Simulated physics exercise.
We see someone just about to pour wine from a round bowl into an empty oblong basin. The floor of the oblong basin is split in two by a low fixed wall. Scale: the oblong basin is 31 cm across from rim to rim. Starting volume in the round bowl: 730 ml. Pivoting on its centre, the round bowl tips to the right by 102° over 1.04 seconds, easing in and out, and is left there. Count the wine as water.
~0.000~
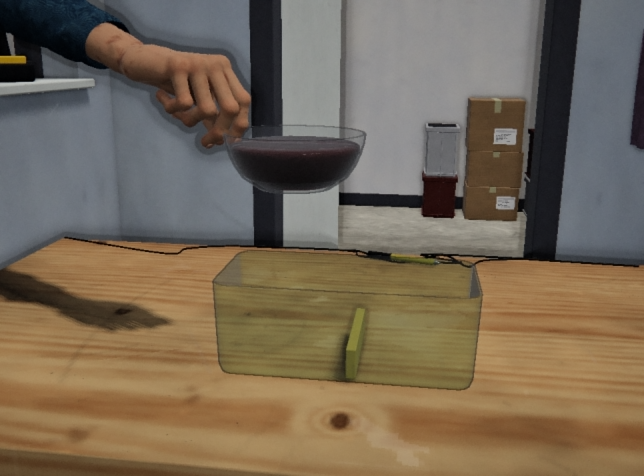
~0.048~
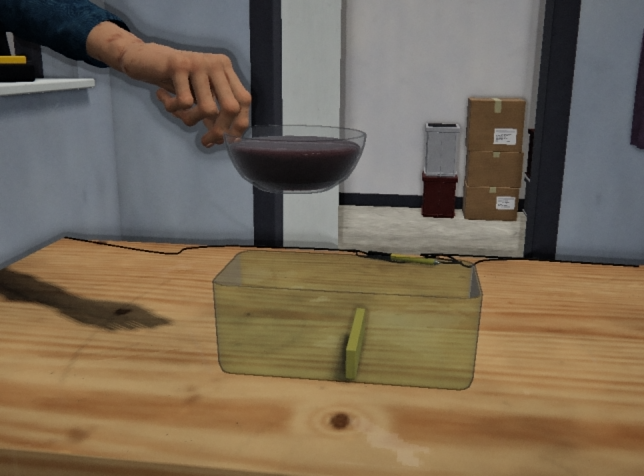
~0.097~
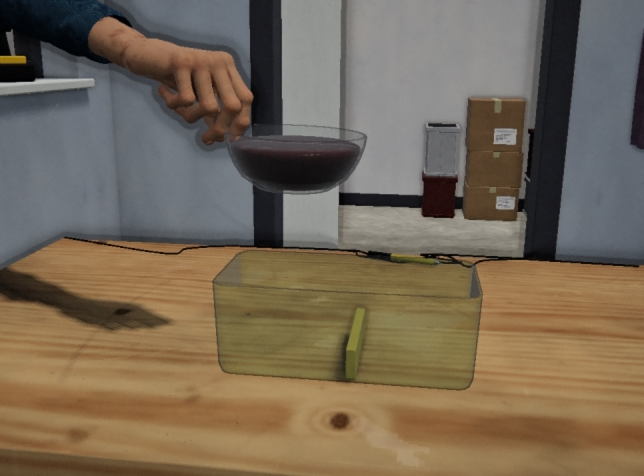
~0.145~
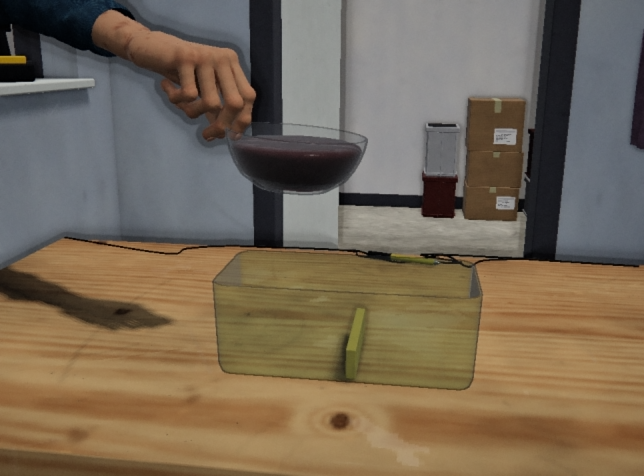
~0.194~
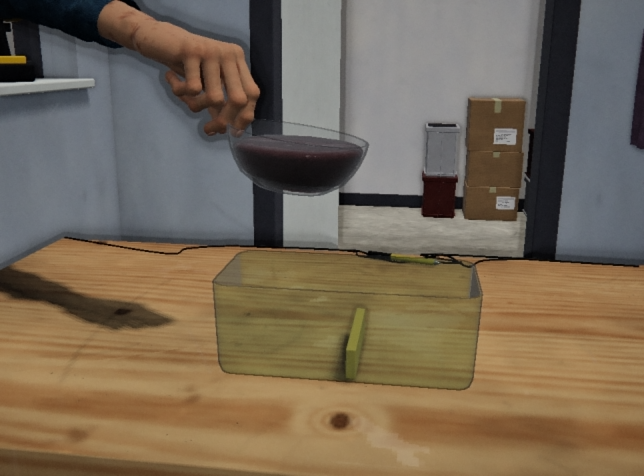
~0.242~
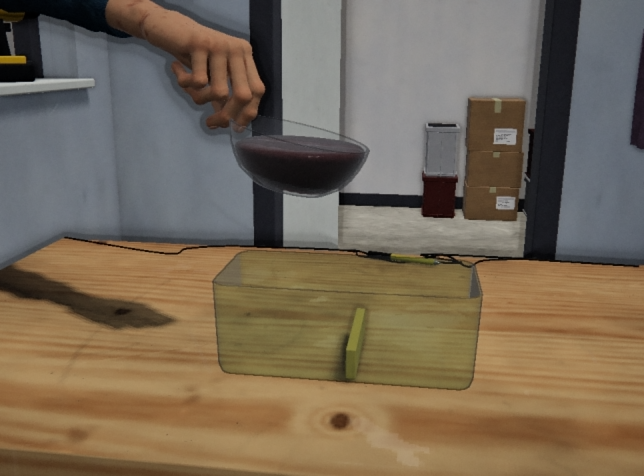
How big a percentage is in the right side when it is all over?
Roughly 84 per cent is in the right side.
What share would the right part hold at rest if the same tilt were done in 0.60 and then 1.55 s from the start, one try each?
Roughly 65 per cent the first time and 90 per cent the second.
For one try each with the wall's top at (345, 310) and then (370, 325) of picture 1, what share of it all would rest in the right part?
95 then 80 %.
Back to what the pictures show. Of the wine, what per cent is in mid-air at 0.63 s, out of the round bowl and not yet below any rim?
Around 40 in a hundred.
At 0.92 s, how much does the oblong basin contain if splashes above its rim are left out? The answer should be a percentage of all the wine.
Roughly 94 %.
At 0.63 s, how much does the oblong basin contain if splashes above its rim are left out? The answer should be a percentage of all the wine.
Roughly 26 percent of it.
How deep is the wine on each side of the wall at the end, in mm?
Final levels - left approx 6 mm, right approx 34 mm.
By 0.63 s the tilt is 68° and 33 per cent is still to pour, 0 is left of the wall and 27 right of it.
By 0.92 s the tilt is 99° and 1 per cent is still to pour, 11 is left of the wall and 83 right of it.
By 1.22 s the tilt is 102° and 0 per cent is still to pour, 14 is left of the wall and 85 right of it.
By 1.54 s the tilt is 102° and 0 per cent is still to pour, 15 is left of the wall and 84 right of it.
At rest 15 per cent lies left of the wall, 84 right of it and 1 outside.
